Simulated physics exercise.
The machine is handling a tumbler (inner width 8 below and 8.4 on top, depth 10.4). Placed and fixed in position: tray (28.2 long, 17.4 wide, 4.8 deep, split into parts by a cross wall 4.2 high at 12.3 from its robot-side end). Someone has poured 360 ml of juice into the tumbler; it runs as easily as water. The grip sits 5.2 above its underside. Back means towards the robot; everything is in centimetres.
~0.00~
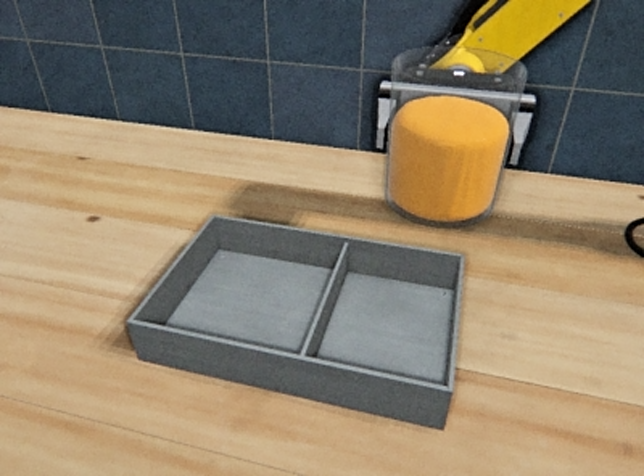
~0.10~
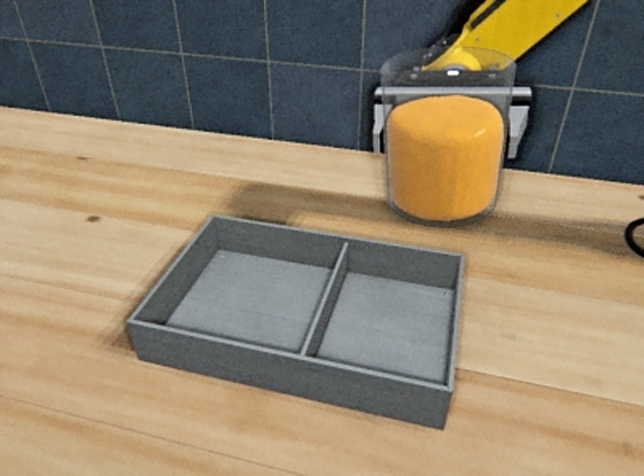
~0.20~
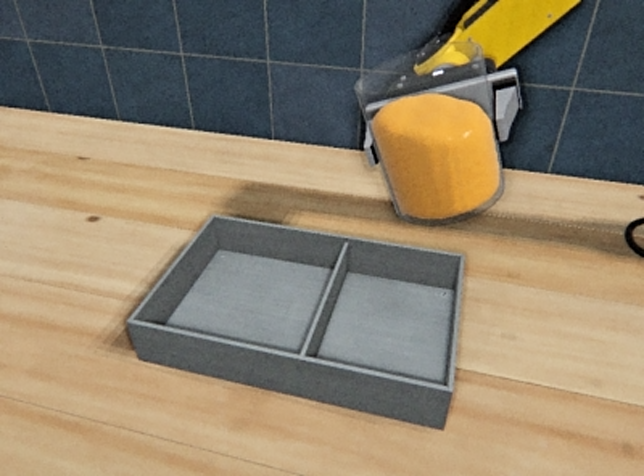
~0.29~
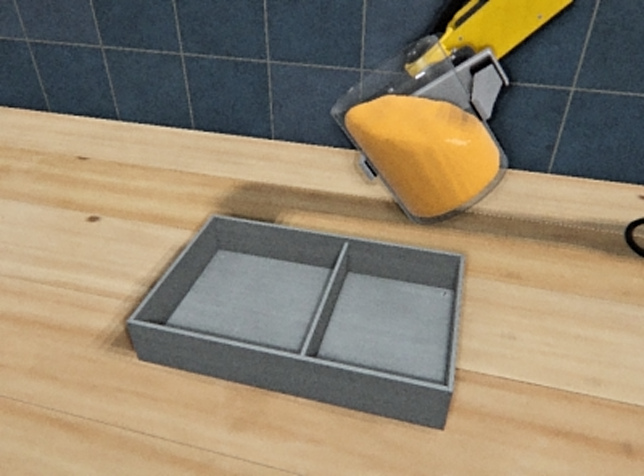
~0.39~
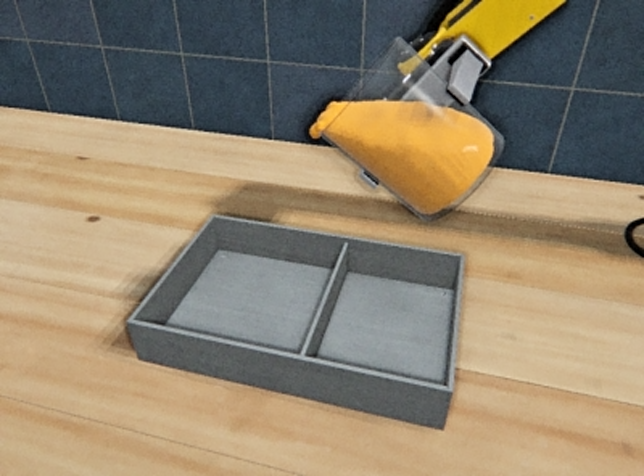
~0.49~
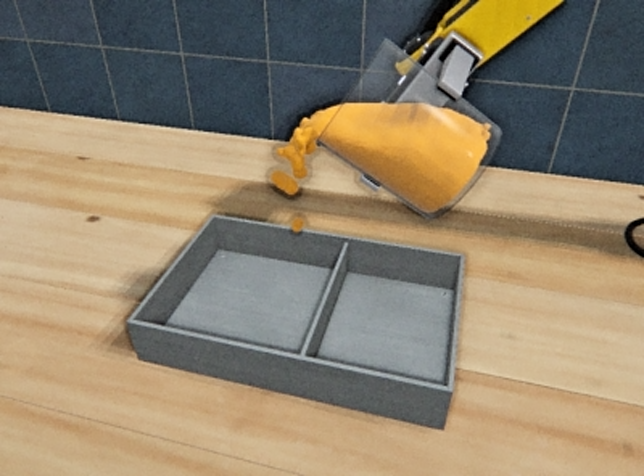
At first, a yellow robot arm holds a clear tumbler of orange juice upright above a wooden surface, behind a grey divided tray. The arm tilts the tumbler steadily to the left, and the juice slides toward the rim, then spills over it in a thin, broken stream with drops falling near the tray's back edge.
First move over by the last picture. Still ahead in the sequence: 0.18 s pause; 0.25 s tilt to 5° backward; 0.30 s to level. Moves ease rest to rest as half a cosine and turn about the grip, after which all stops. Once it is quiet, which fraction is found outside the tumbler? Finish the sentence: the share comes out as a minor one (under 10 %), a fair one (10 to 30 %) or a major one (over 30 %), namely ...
... a fair one.
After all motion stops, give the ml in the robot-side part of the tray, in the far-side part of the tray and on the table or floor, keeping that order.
Roughly 0, 50, 5 ml.
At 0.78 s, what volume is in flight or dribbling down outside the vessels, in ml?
About 15 ml.
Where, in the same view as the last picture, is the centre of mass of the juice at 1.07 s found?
Near (372, 183).
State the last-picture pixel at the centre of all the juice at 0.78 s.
(381, 177), roughly.
After 0.78 s, tilted 32° forward, liquid up to 24 above the table; 305 ml in the tumbler, 40 ml in the far-side part, 15 ml in the air or running down outside.
After 1.07 s, tilted 2° backward, liquid up to 24 above the table; 305 ml in the tumbler, 50 ml in the far-side part, 5 ml in the air or running down outside.
After 1.42 s, level, liquid up to 23 above the table; 305 ml in the tumbler, 50 ml in the far-side part, 5 ml on the table or floor.
After 2.22 s, level, liquid up to 23 above the table; 305 ml in the tumbler, 50 ml in the far-side part, 5 ml on the table or floor.
At rest, 305 ml in the tumbler, 50 ml in the far-side part, 5 ml on the table or floor. That is 15 % outside the tumbler.
